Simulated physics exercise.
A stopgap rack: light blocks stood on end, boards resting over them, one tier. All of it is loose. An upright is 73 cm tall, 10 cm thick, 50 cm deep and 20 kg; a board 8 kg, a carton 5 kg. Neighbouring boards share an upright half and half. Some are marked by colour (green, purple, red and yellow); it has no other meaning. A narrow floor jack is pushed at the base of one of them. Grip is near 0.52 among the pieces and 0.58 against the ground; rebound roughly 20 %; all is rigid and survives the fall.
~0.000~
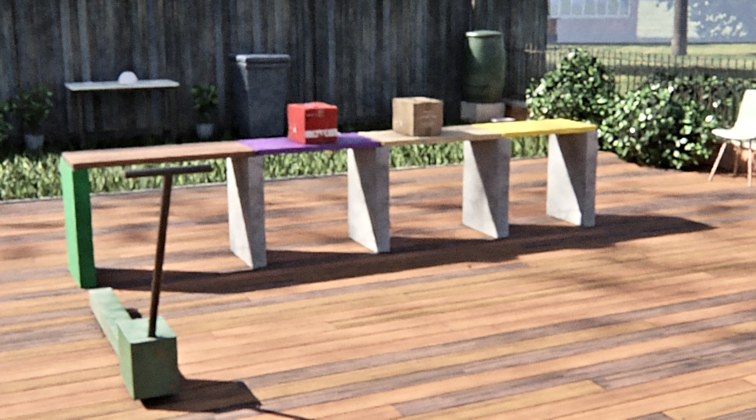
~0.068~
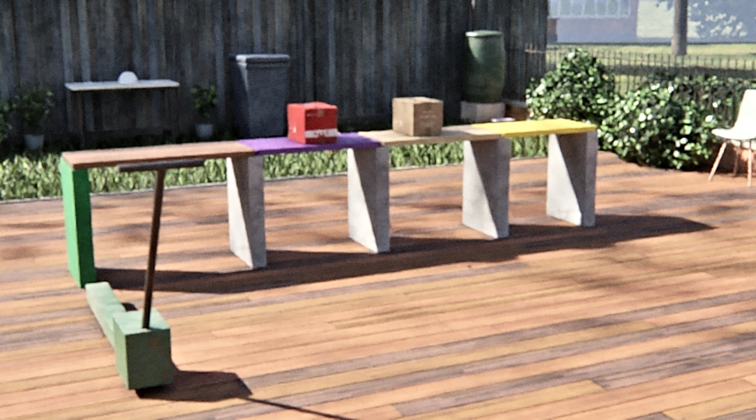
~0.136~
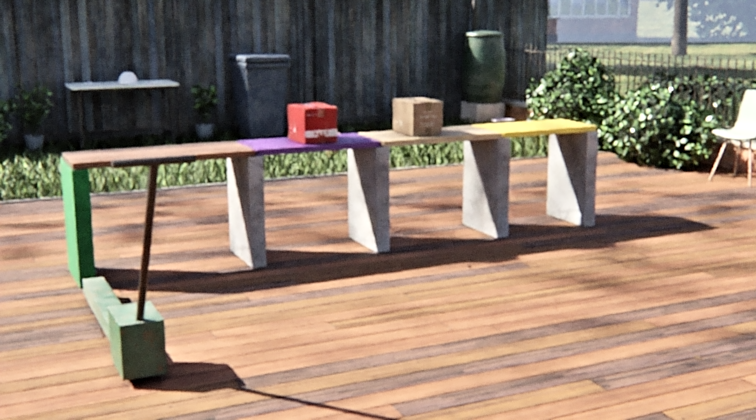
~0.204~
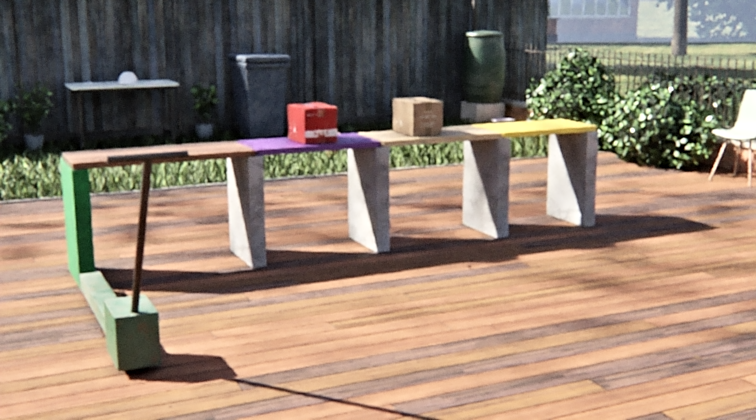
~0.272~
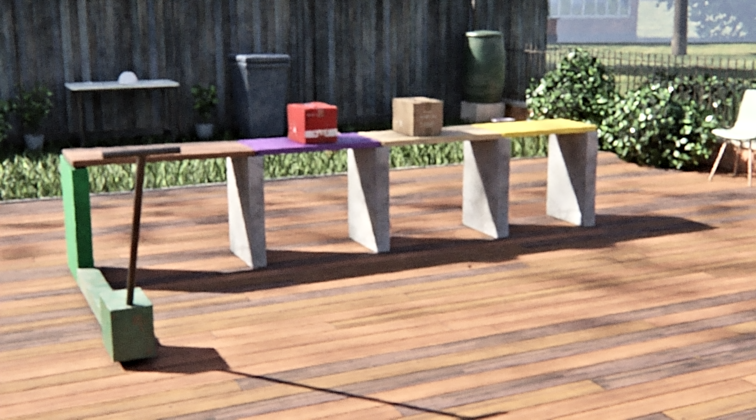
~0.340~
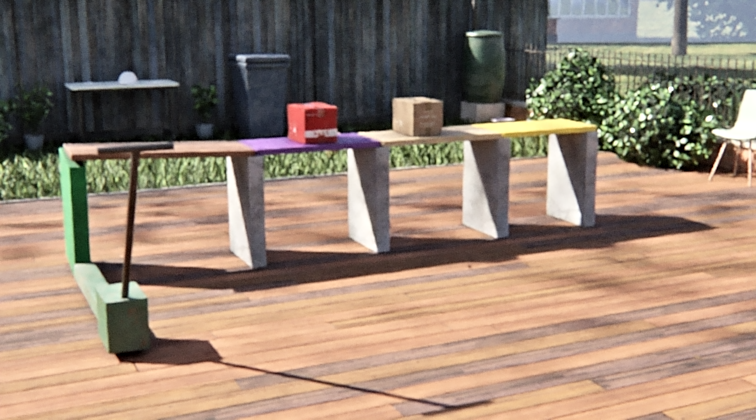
A low green floor jack with a long upright handle slides back toward the green end support of a makeshift plank bench, closing the gap until it meets the base. It then nudges that support, which shifts slightly and leans, while the red and brown boxes stay in place.
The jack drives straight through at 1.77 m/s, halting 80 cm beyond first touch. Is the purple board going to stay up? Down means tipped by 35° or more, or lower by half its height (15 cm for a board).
That board remains up.
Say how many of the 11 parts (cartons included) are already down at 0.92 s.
At that moment 1.
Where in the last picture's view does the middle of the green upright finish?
Around (54, 195).
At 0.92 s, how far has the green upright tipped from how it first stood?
Roughly 10°.
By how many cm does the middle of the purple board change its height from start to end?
About 0 cm lower.
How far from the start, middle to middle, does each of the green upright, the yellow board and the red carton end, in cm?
About: Green 90, yellow 0, red 0.
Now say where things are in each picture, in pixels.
In the first picture (places mark the middle of the side facing us), jack tip (92, 299) 44 cm short; purple board (321, 148); yellow board (534, 125); green upright (84, 230); nothing disturbed.
Jack tip (89, 293) 32 cm short; purple board (321, 148), in the second picture.
Jack tip (85, 287) 20 cm short; purple board (321, 148), in the third picture.
Jack tip (82, 282) 8 cm short; purple board (321, 148), in the fourth picture.
Jack tip (79, 276) 39 mm in; purple board (321, 148); green upright (84, 229) shifted 28 mm; one has shifted, in the fifth picture.
Jack tip (76, 271) 16 cm in; purple board (321, 148); green upright (81, 225) leaning 6°; red carton (321, 126); 2 disturbed, none down, in the sixth picture.
After 0.54 s, none of the 11 pieces down, 2 disturbed; purple board unmoved; green upright shifted 50 cm.
After 0.92 s, 1 of the 11 pieces down; purple board unmoved; green upright leaning 9°.
At rest (2.1 s), 1 of the 11 pieces down; purple board unmoved; red carton unmoved; green upright shifted 91 cm. As the last picture would show them, middles, purple board near (309, 144), red carton near (313, 123).
